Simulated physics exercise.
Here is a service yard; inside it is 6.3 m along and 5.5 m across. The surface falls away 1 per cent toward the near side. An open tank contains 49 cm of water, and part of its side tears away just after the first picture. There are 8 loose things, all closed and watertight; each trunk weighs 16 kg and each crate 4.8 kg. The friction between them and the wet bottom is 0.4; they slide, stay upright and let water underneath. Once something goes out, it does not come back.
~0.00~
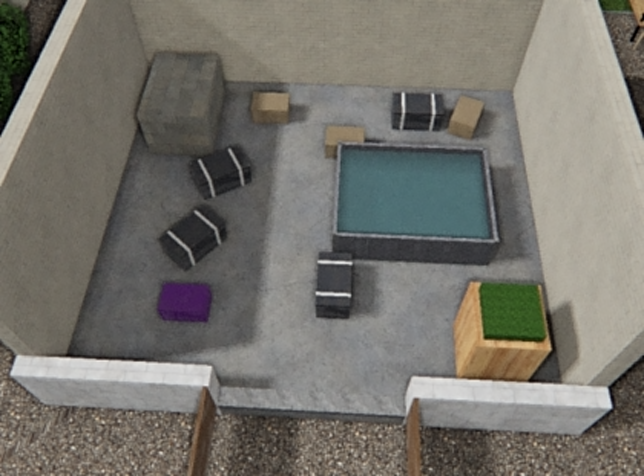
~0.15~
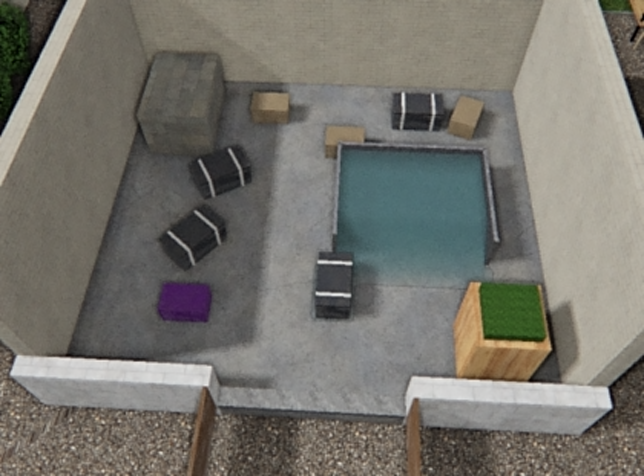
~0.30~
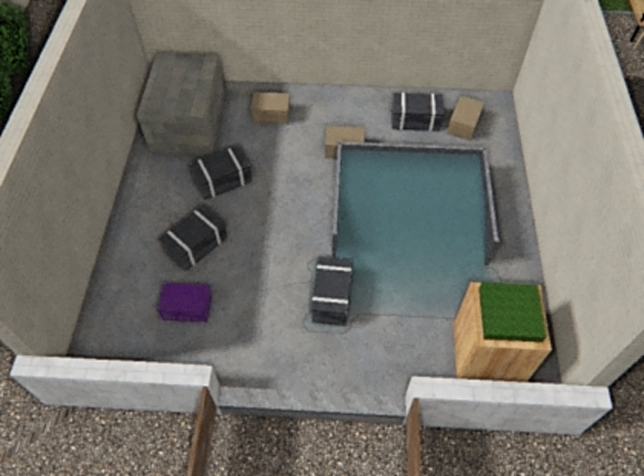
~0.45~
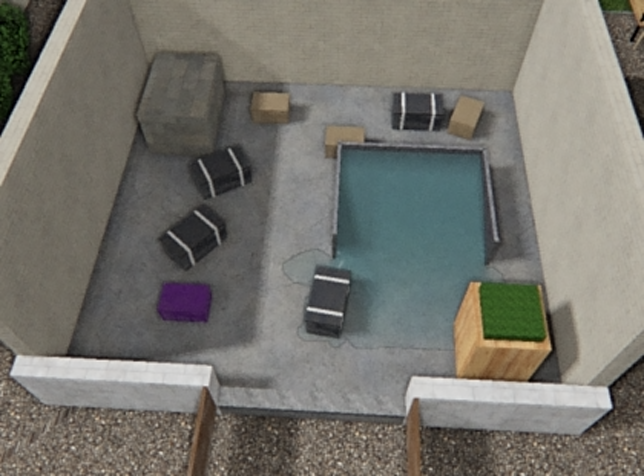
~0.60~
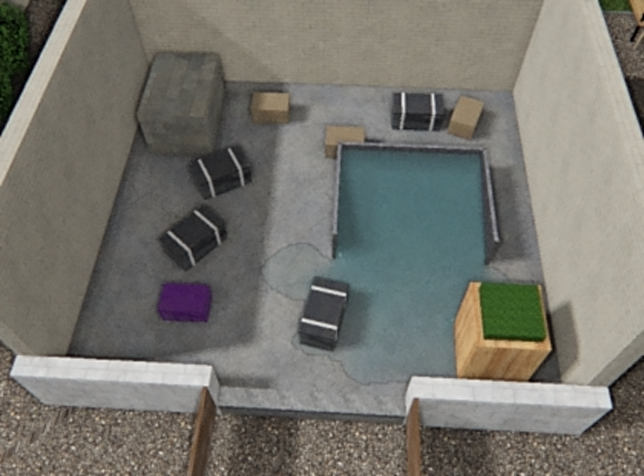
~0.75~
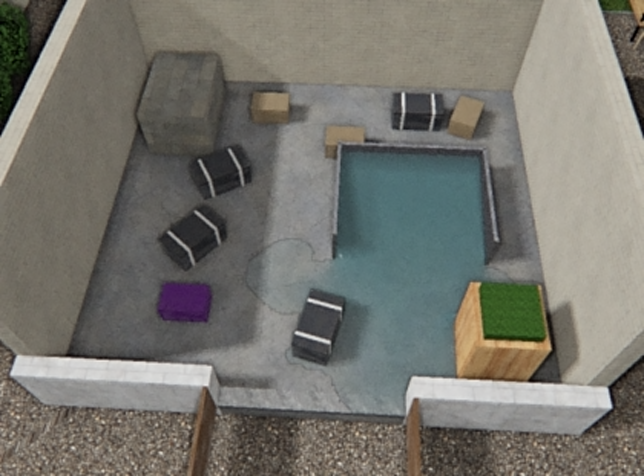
The clip shows a walled yard where the near side of a water tank gives way and water spreads across the floor, then a nearby black, white-strapped case slides gradually toward the near side while the other objects stay put.
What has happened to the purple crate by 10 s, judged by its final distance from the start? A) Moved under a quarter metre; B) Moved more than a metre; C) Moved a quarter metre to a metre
Option C: Moved a quarter metre to a metre.
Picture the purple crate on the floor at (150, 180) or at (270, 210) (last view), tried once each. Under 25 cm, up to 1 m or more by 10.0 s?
In that order: It hardly budges; it hardly budges.
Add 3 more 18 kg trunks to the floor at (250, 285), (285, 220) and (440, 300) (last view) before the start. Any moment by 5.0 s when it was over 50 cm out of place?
Taking them in the order given: Falls short, falls short and exceeds it.
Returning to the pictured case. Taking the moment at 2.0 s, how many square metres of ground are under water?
Wet: Near 13 m2.
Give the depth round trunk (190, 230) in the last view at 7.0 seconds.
1 cm.
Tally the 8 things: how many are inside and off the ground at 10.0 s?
2 of them.
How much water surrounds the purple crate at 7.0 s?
2 cm, roughly.
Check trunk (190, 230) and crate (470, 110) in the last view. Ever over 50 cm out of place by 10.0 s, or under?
The first never reached the threshold, and the second topped the threshold.
After 2.0 s the purple crate is near (183, 297), 0.0 m from its start, aground; 1 of 8 are out; 0 afloat.
After 4.5 s the purple crate is near (183, 297), 0.0 m from its start, aground; 1 of 8 are out; 0 afloat.
After 7.0 s the purple crate is near (177, 294), 0.1 m from its start, aground; 1 of 8 are out; 1 afloat.
After 10.0 s the purple crate is near (150, 317), 0.5 m from its start, afloat; 1 of 8 are out; 2 afloat.
